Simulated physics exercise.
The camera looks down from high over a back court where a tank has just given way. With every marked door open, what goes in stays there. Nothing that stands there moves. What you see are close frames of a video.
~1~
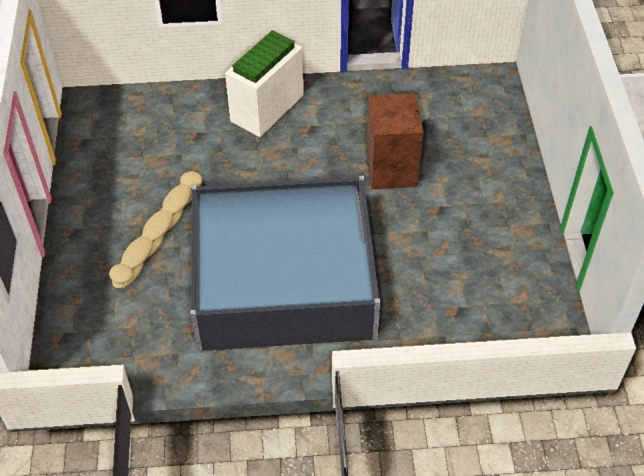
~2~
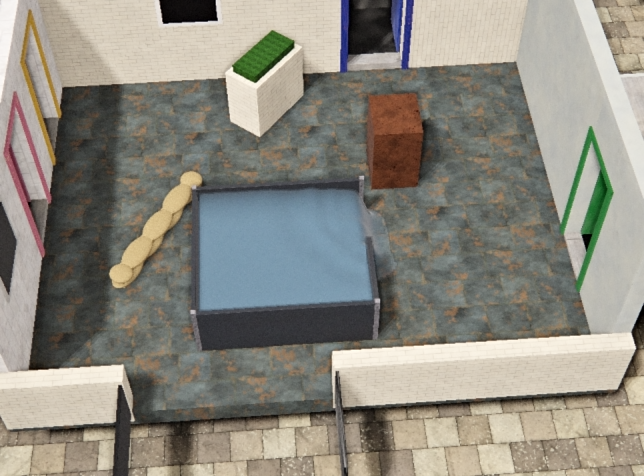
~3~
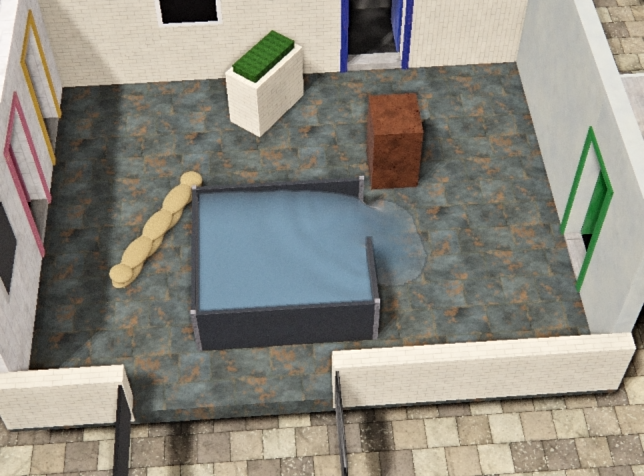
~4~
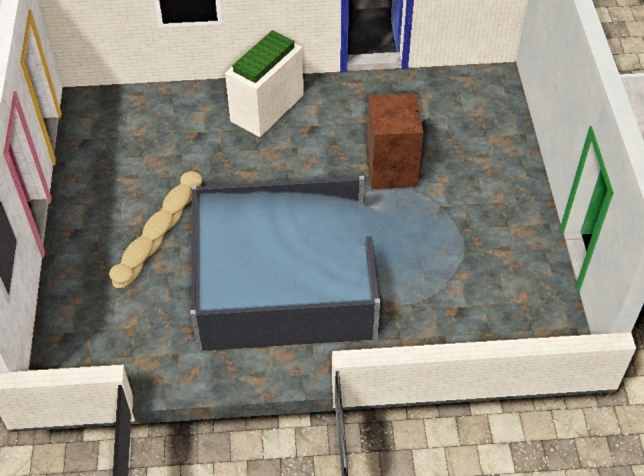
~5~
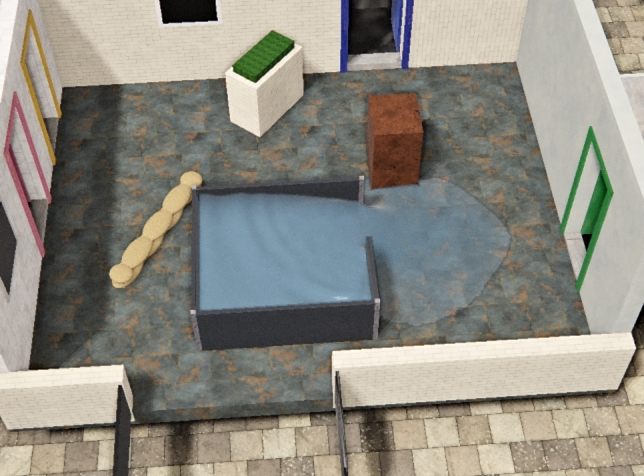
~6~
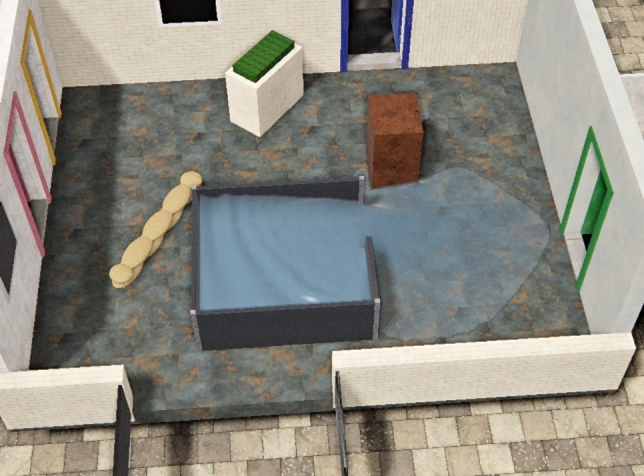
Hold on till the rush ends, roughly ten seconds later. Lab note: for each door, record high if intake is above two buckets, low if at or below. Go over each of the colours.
Blue door: Low; green door: High; pink door: Low; yellow door: Low.
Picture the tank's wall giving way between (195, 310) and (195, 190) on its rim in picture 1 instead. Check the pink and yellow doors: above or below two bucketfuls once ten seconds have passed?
Lab note: Pink door above the mark, yellow door above the mark.
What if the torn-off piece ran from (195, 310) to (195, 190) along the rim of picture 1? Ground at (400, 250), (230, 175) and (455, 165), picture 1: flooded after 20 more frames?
Going in your order, I'd say still bare, then drenched, then still bare.
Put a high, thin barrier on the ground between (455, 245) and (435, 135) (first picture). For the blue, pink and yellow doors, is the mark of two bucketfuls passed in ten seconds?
Here's how it goes: The blue door gets past it, then the pink door doesn't get there, and the yellow door gets past it.
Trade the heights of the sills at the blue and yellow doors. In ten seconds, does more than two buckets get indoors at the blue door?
Result for blue: Above the limit.
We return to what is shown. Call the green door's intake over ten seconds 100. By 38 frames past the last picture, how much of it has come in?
That share would be near 85 %.
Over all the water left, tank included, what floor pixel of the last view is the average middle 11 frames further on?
Estimate: (352, 257).
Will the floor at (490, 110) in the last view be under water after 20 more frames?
Call it swamped.
A moment on, water covers 25 % of the floor; the blue door not reached, the green door over two buckets in, the pink door not reached, the yellow door not reached.
Next, water covers 30 % of the floor; the blue door not reached, the green door far over two buckets in, the pink door not reached, the yellow door not reached.
Then, water covers 40 % of the floor; the blue door wet at the sill, nothing in, the green door far over two buckets in, the pink door not reached, the yellow door not reached.
Later, water covers 65 % of the floor; the blue door wet at the sill, nothing in, the green door far over two buckets in, the pink door not reached, the yellow door not reached.
In the end, water covers 90 % of the floor; the blue door wet at the sill, nothing in, the green door far over two buckets in, the pink door wet at the sill, nothing in, the yellow door wet at the sill, nothing in.
